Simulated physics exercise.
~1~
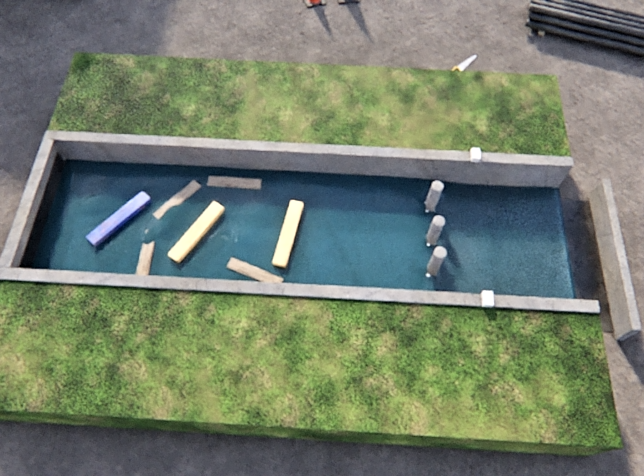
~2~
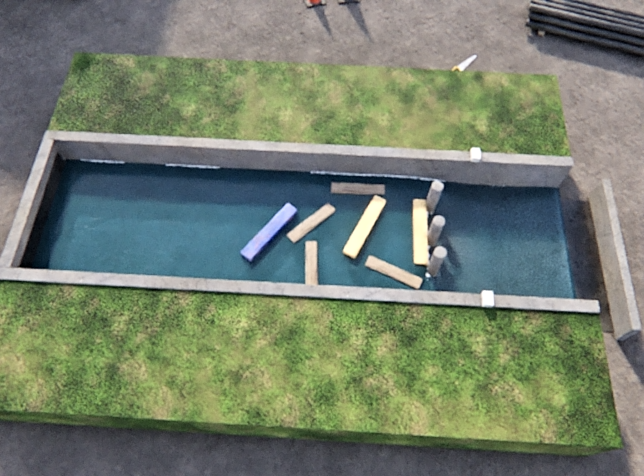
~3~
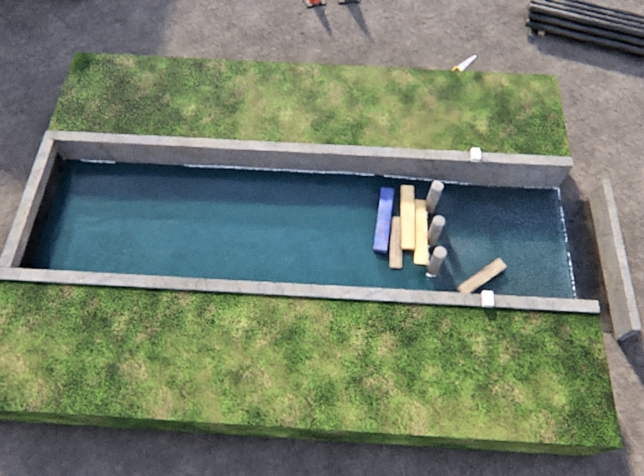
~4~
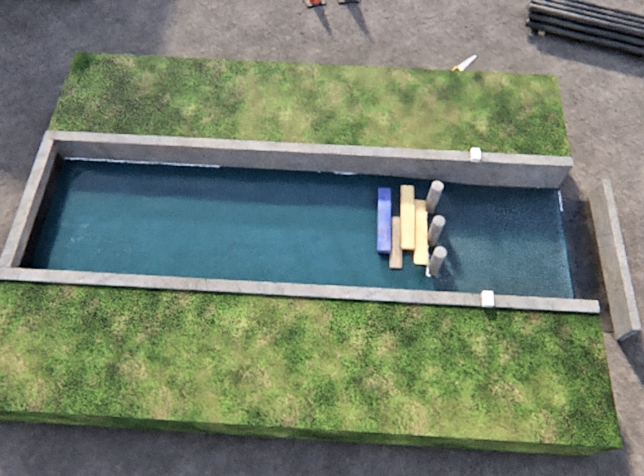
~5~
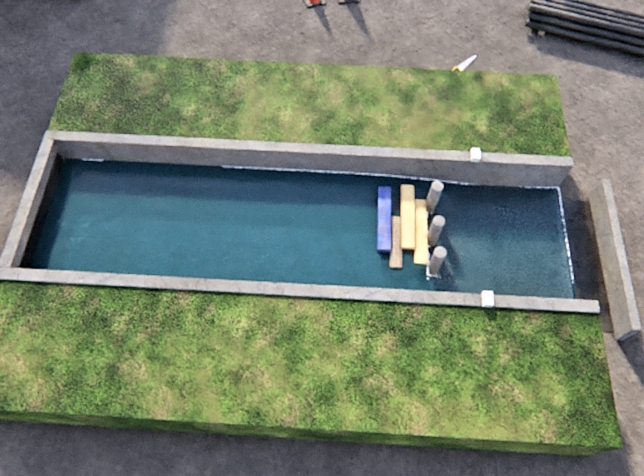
A blue beam, two yellow ones and several small boards drifted right along a water-filled channel until most bunched up against three posts, while a few boards slipped past and disappeared, leaving the blue beam floating at the back, short of the white marks.
